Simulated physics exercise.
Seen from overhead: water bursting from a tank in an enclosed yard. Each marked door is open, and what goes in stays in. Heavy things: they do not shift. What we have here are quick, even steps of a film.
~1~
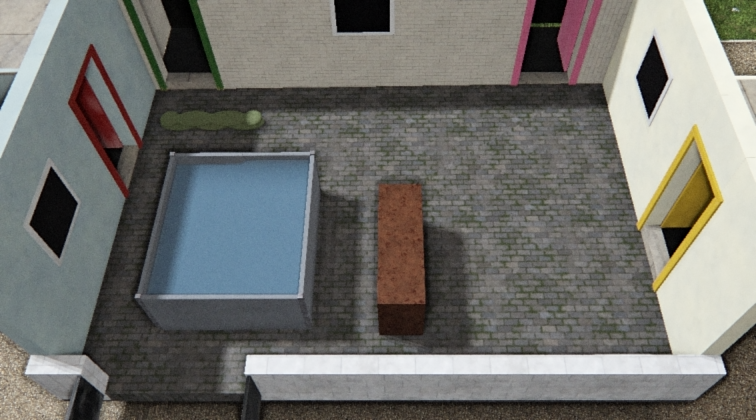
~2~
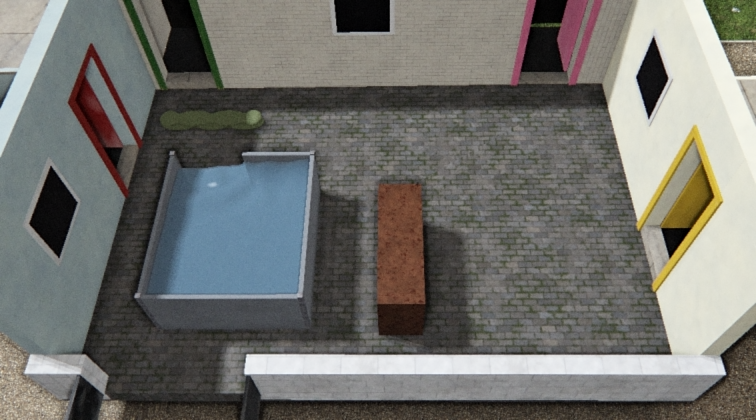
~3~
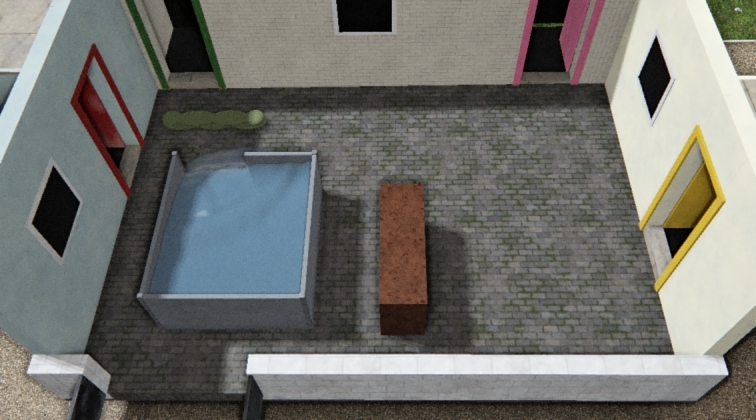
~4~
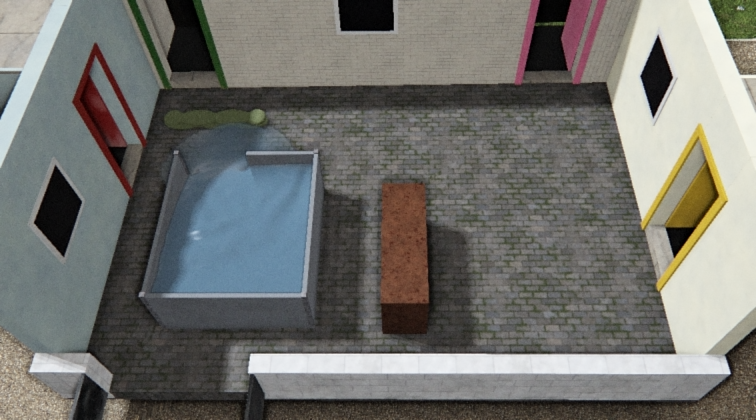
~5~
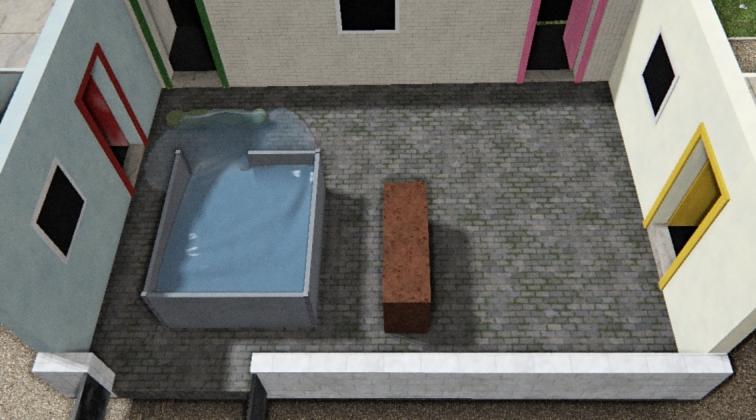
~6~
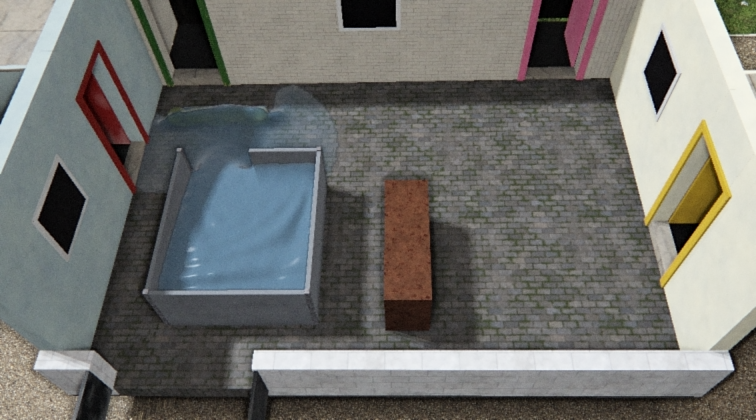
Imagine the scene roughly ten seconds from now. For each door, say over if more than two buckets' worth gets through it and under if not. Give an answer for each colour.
Red door: Over the cap, yellow door: Within the cap, green door: Over the cap, pink door: Over the cap.
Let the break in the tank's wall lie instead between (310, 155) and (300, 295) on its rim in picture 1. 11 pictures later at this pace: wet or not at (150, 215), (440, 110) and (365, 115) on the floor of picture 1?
In the order you gave them, I get still bare, drenched, drenched.
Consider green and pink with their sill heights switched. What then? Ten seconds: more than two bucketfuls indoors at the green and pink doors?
Result - green door ends up above, pink door ends up below.
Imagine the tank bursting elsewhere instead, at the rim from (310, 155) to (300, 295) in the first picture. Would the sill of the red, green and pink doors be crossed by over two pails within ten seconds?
Checking each in turn: Red door falls below the cutoff, green door falls below the cutoff, pink door clears the cutoff.
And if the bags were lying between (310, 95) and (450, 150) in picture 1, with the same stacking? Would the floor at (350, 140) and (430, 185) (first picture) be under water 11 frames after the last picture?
In turn: Submerged, spared.
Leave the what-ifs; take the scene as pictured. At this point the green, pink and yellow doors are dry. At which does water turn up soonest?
It is the green one.
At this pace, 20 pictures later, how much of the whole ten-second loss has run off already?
Close to 30 per cent, I'd say.
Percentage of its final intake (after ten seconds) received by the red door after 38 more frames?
By my reckoning, 75 percent.
A moment on, water covers 20 % of the floor; the red door under two buckets in, the yellow door not reached, the green door under two buckets in, the pink door not reached.
Next, water covers 30 % of the floor; the red door over two buckets in, the yellow door not reached, the green door far over two buckets in, the pink door not reached.
Then, water covers 55 % of the floor; the red door far over two buckets in, the yellow door not reached, the green door far over two buckets in, the pink door wet at the sill, nothing in.
Later, water covers 80 % of the floor; the red door far over two buckets in, the yellow door wet at the sill, nothing in, the green door far over two buckets in, the pink door under two buckets in.
In the end, water covers 95 % of the floor; the red door far over two buckets in, the yellow door wet at the sill, nothing in, the green door far over two buckets in, the pink door over two buckets in.
